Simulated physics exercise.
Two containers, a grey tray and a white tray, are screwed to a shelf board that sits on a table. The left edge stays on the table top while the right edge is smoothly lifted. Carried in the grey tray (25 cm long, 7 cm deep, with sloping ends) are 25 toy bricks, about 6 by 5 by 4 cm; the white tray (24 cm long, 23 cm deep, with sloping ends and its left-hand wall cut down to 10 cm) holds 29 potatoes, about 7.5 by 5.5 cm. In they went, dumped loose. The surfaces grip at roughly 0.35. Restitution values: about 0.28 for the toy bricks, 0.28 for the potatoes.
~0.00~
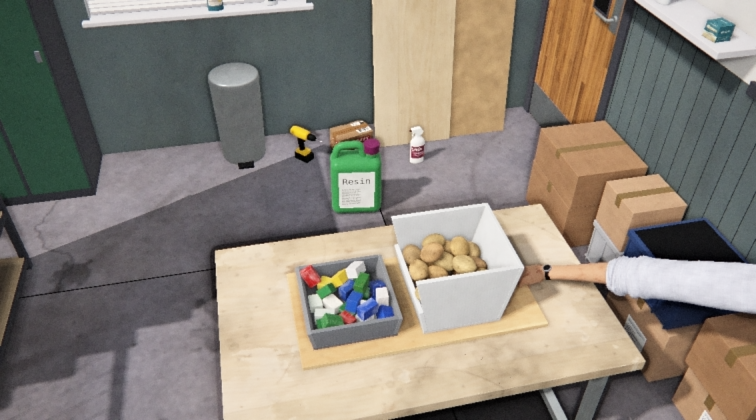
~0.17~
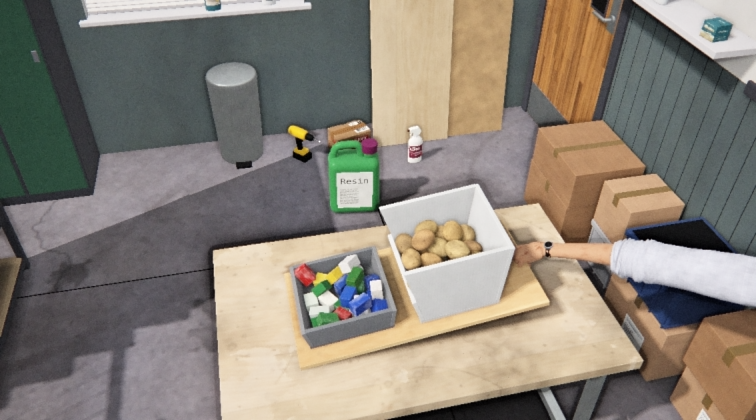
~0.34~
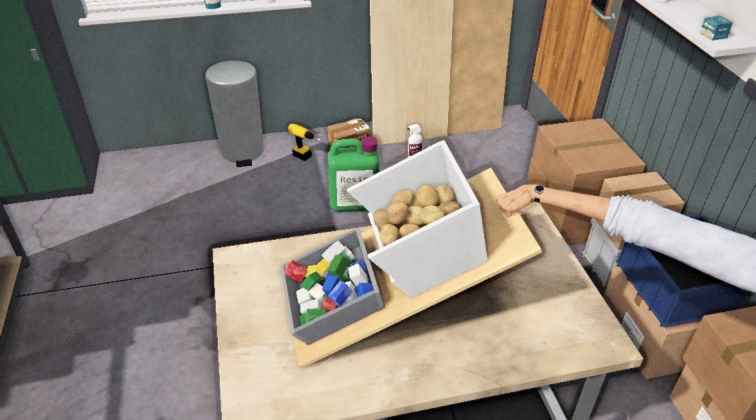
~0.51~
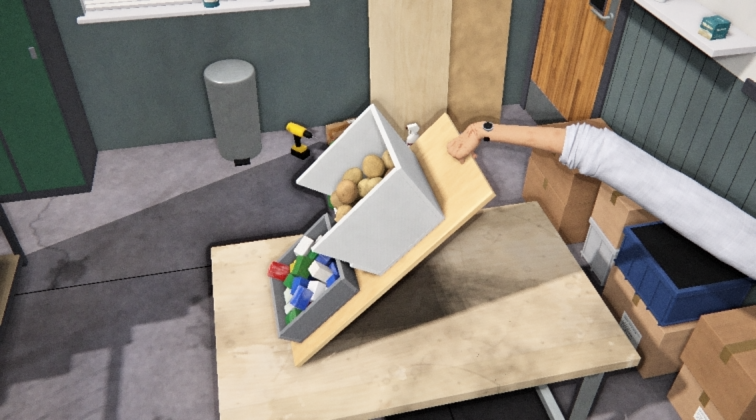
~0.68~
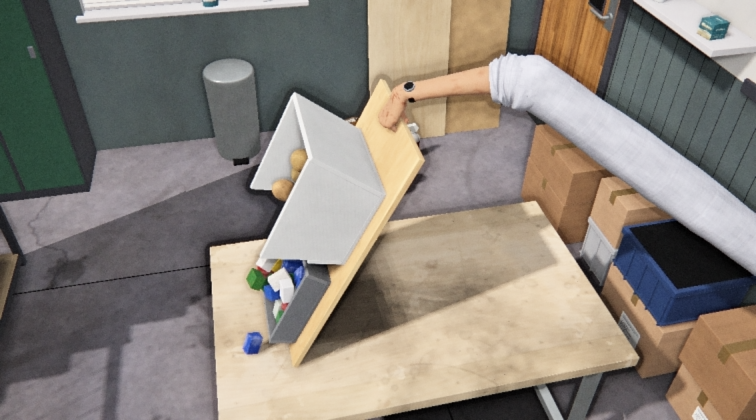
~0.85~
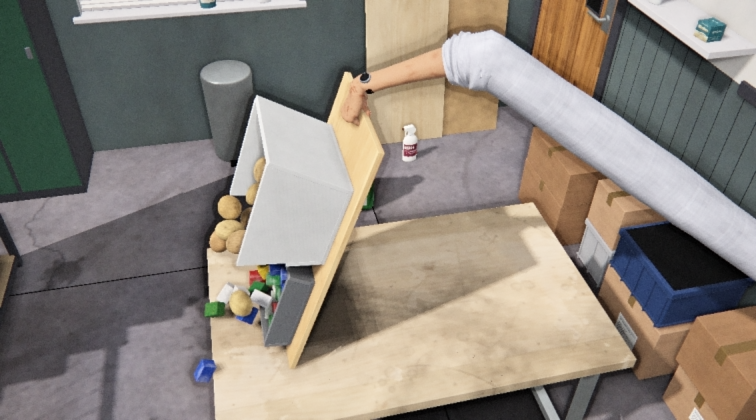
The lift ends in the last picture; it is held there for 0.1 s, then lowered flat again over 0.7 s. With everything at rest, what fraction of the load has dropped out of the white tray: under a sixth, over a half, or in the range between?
The number that escapes is bigger than half of the total.
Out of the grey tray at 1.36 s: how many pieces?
Estimate for the grey tray by then: Some 8 out.
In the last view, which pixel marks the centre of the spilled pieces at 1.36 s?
I'd put it somewhere close to (200, 321).
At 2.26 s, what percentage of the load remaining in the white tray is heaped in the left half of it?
About 60%.
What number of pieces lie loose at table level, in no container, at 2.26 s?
Near 4, give or take.
After 1.07 s, tilt 65°; 7 of 25 out of the grey tray and 15 of 29 out of the white tray.
After 1.36 s, tilt 26°; 8 of 25 out of the grey tray and 21 of 29 out of the white tray.
After 1.75 s, tilt 0°; 8 of 25 out of the grey tray and 21 of 29 out of the white tray.
Final count (at 2.26 s), 8 of 25 out of the grey tray and 21 of 29 out of the white tray. Asked share, 21 of 29, 72 per cent.
